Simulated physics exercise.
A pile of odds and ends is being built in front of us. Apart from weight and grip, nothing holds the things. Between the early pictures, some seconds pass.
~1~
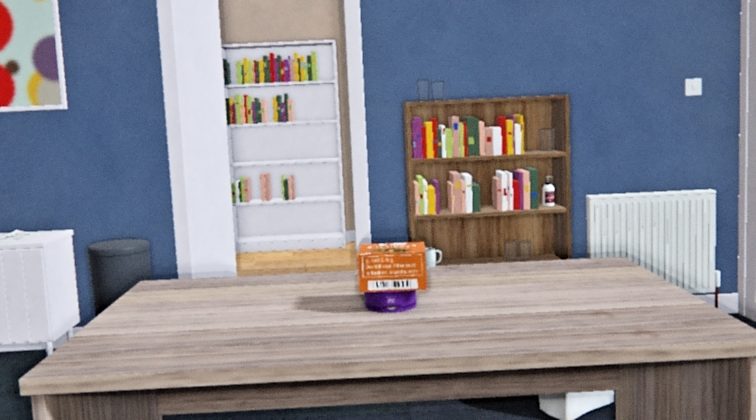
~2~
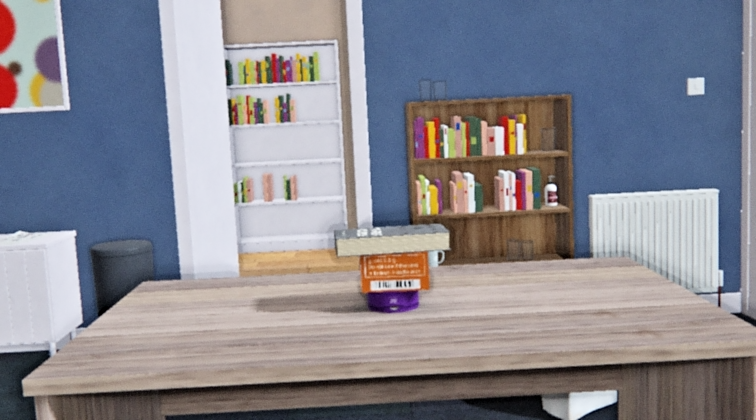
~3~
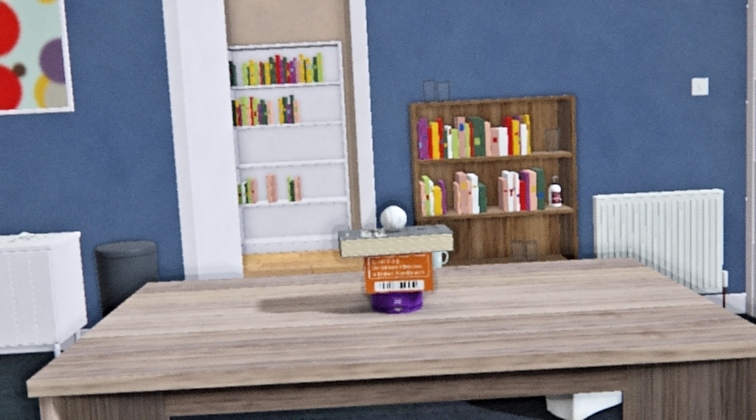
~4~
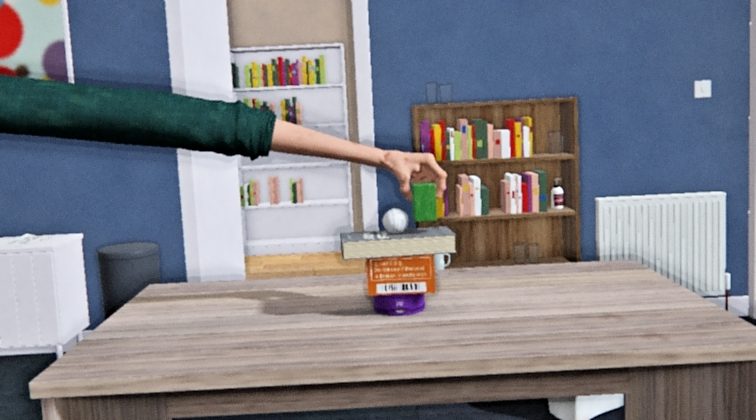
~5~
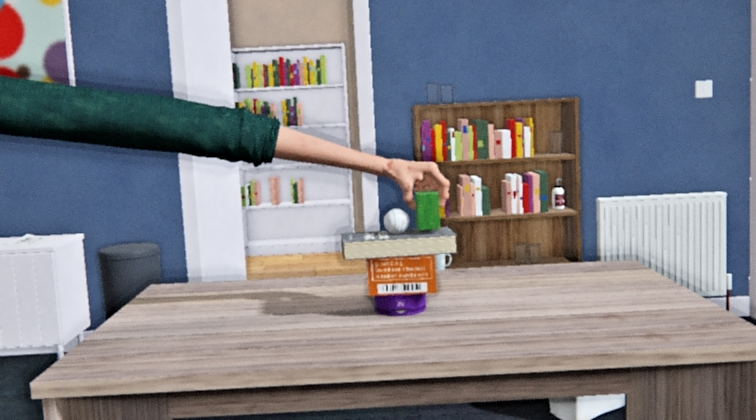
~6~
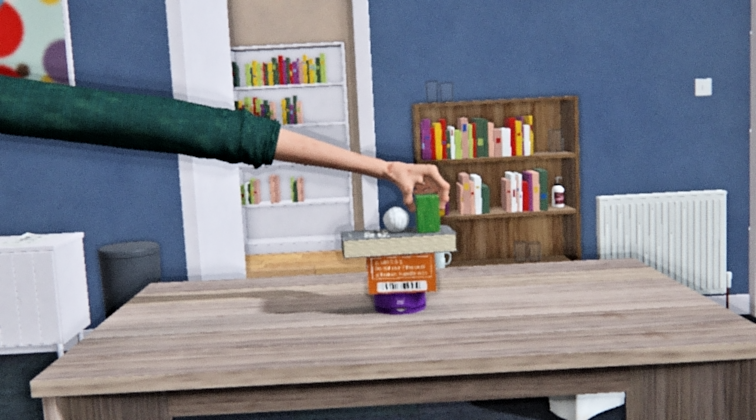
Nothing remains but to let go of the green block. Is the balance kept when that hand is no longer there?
Yes, the balance is kept.
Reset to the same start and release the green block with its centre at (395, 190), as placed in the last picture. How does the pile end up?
In the end the pile crashes down.
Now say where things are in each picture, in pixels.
The last thing is not in view yet, in the first picture.
The last thing is not in view yet; orange box (395, 267), in the second picture.
The last thing is not in view yet; white onion (393, 219), in the third picture.
On its way; green block (424, 201); orange box (401, 270), in the fourth picture.
On its way; green block (427, 210); white onion (397, 221), in the fifth picture.
In place under the hand; green block (427, 213); orange box (402, 268), in the sixth picture.
Then, 0.30 s after the last picture, nothing has stirred.
Then, 0.90 s after the last picture, green block resting near (427, 213).
At rest, all 5 in place. Seen from the same camera at the end, green block near (428, 213). The pile holds.
